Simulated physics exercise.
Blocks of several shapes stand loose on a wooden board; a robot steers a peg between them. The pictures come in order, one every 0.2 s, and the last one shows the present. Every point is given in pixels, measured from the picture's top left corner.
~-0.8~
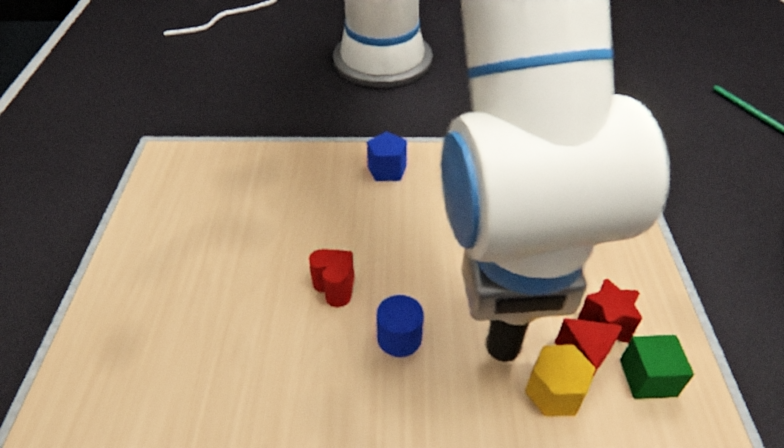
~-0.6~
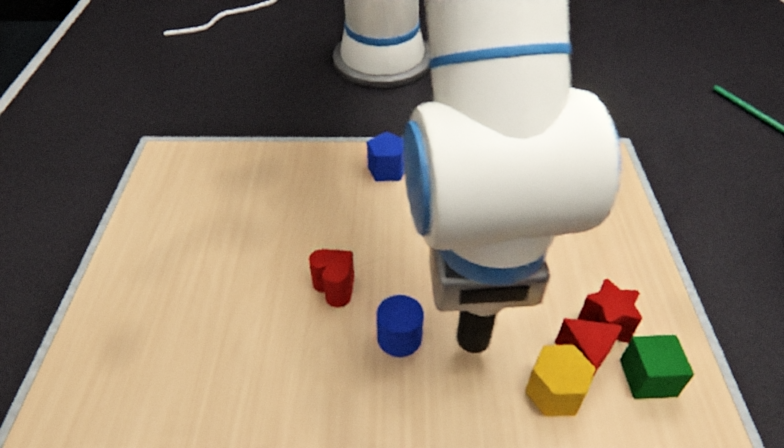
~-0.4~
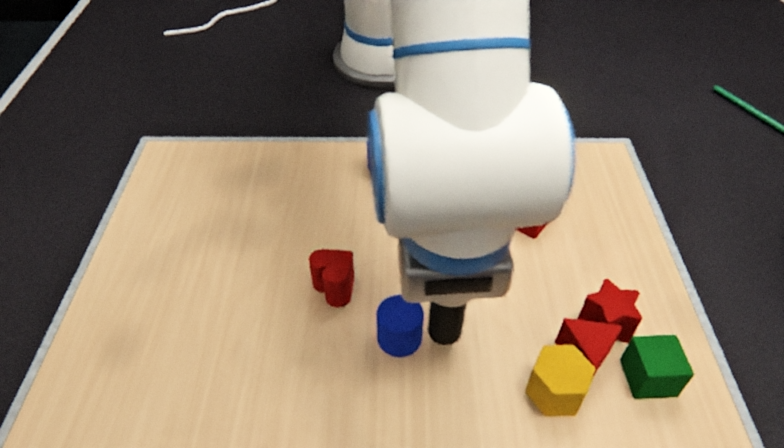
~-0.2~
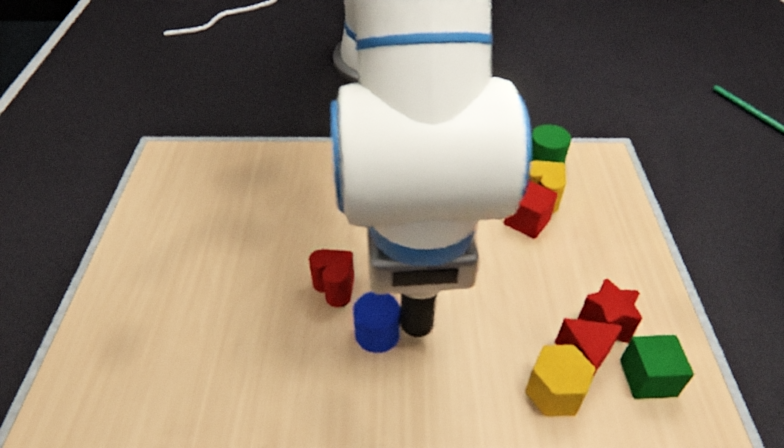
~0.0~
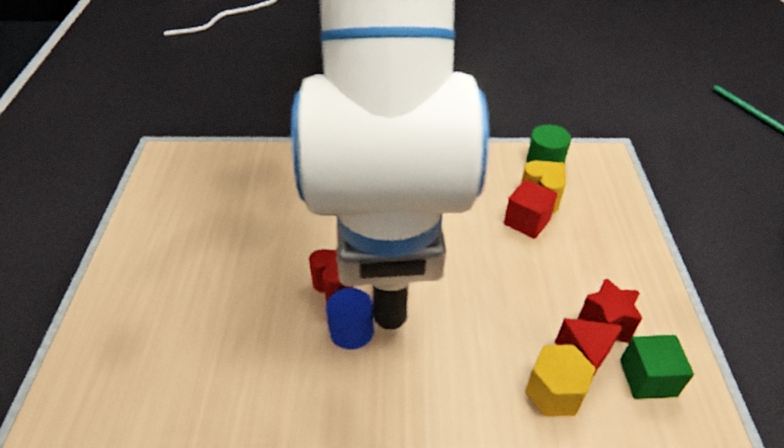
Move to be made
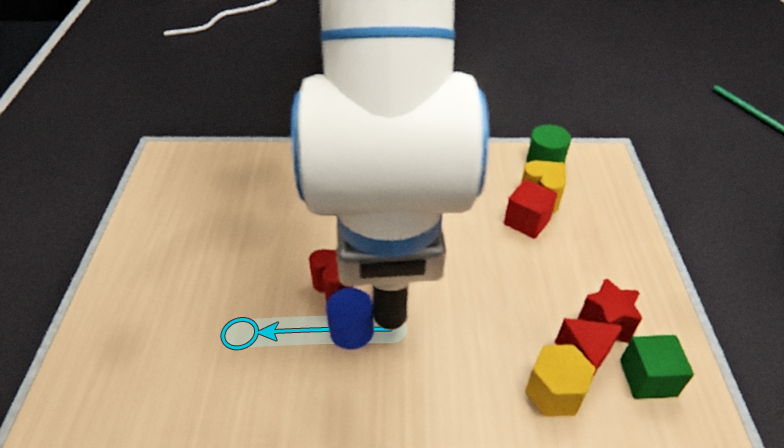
To begin with, a robot arm holds a dark peg beside a cluster of red, yellow and green blocks on a wooden board. The peg glides left to the blue disc, then pushes it left and slightly away from the viewer, up close to the red heart block, which stays put.
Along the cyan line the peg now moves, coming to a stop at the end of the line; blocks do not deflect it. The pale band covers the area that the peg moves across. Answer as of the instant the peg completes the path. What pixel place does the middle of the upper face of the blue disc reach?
Near (190, 312).
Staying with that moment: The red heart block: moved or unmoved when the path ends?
That block remains where it is.
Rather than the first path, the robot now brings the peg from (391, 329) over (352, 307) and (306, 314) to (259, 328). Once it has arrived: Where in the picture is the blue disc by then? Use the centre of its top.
It ends at (260, 337).
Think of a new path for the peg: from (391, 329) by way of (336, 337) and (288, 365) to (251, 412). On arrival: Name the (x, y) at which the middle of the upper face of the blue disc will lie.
About (262, 311).
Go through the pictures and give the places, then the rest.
Peg's lower end at (503, 347); red heart block at (332, 263); blue disc at (400, 313), in the first picture.
Peg at (474, 339); blocks still, in the second picture.
Peg at (445, 331); blocks still, in the third picture.
Peg at (417, 323); blue disc at (377, 309), in the fourth picture.
Peg at (391, 316); red heart block at (332, 263); blue disc at (349, 306), in the fifth picture.
Drawn move, from (391, 329) directly to (240, 333).
What follows on the original path. One third of the way, peg at (338, 316); blue disc at (295, 307).
Two thirds of the way, peg at (287, 318); blue disc at (243, 309).
At the end, peg at (235, 320); red heart block still; blue disc at (190, 312).
